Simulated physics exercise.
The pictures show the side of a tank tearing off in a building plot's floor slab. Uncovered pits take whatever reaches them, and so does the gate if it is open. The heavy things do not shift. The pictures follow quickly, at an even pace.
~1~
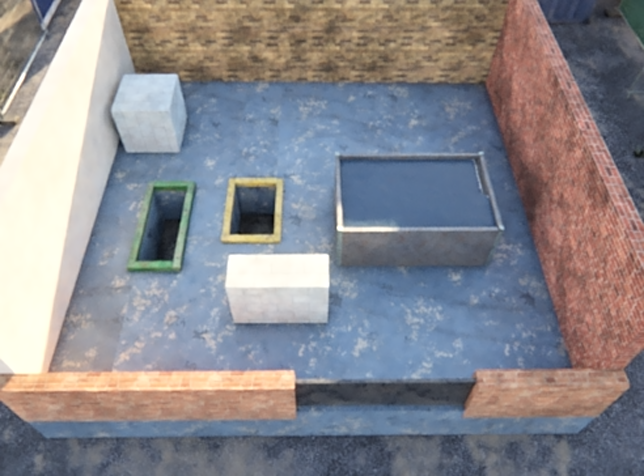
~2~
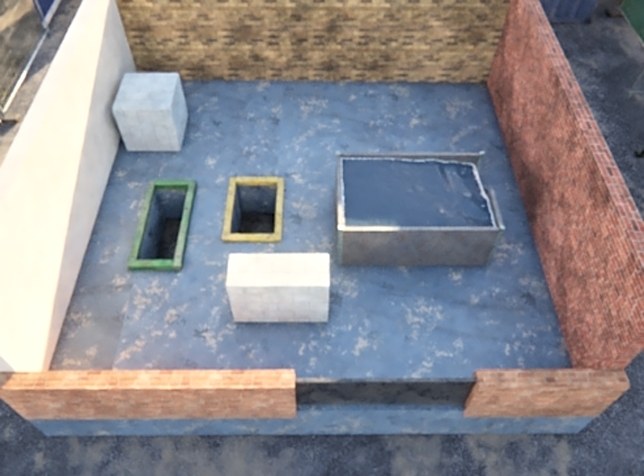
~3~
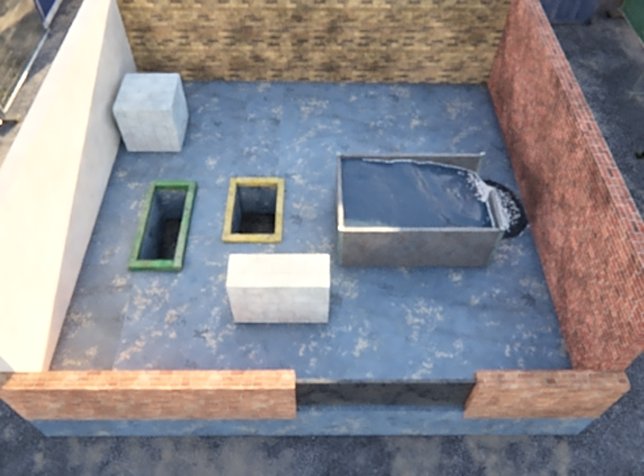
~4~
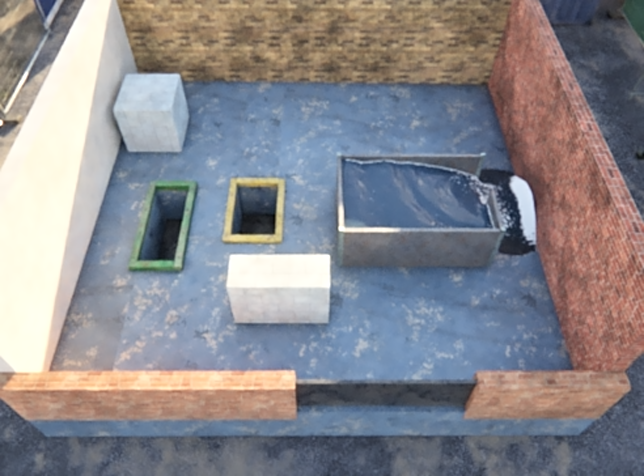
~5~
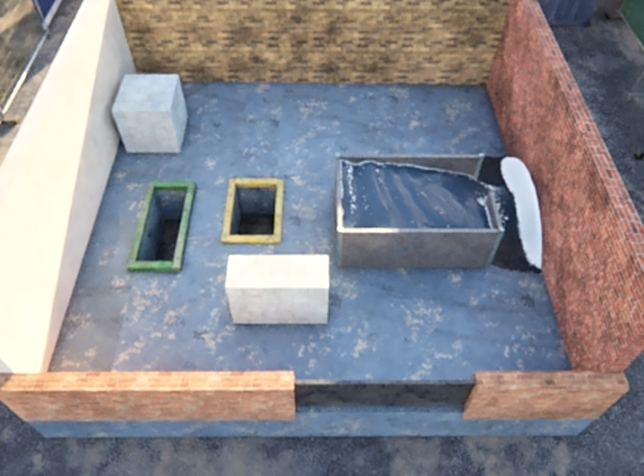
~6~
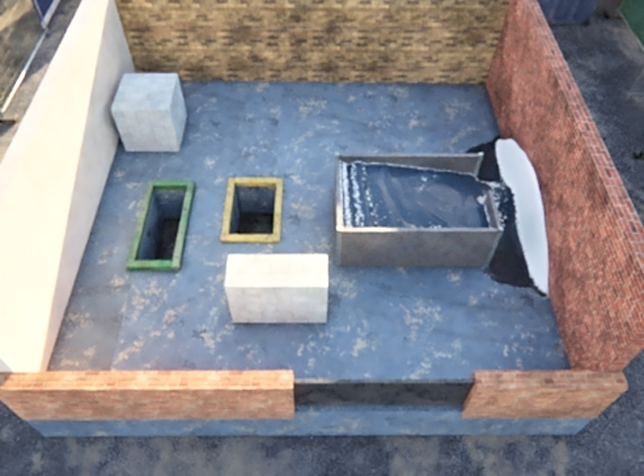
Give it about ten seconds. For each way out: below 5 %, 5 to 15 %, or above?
One by one: The gate takes not even 5 %; the green pit takes not even 5 %; the yellow pit takes not even 5 %.
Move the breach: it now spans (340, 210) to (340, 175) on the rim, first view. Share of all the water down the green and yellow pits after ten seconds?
In per cent: Green 0, yellow 45.
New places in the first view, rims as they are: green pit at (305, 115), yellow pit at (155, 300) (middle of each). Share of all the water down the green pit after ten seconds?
Per cent: Green 6.
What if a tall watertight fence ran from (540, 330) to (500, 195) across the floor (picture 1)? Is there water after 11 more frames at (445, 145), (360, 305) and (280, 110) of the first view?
As listed: Under water, not flooded, not flooded.
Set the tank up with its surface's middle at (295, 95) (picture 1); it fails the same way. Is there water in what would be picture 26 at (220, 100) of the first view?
Answer: Not flooded.
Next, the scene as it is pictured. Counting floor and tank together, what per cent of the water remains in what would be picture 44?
Near 100 in a hundred.
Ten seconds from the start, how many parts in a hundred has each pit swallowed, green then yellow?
About 0 and 0 per cent.
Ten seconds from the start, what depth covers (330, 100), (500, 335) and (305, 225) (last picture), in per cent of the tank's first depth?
In turn 4, 8 and 6 in a hundred.
A moment on, water covers 20 % of the floor; the gate 0 %, the green pit 0 %, the yellow pit 0 %.
Next, water covers 30 % of the floor; the gate 0 %, the green pit 0 %, the yellow pit 0 %.
Then, water covers 45 % of the floor; the gate 0 %, the green pit 0 %, the yellow pit 0 %.
Later, water covers 85 % of the floor; the gate 0 %, the green pit 0 %, the yellow pit 0 %.
In the end, water covers 100 % of the floor; the gate 0 %, the green pit 0 %, the yellow pit 1 %.
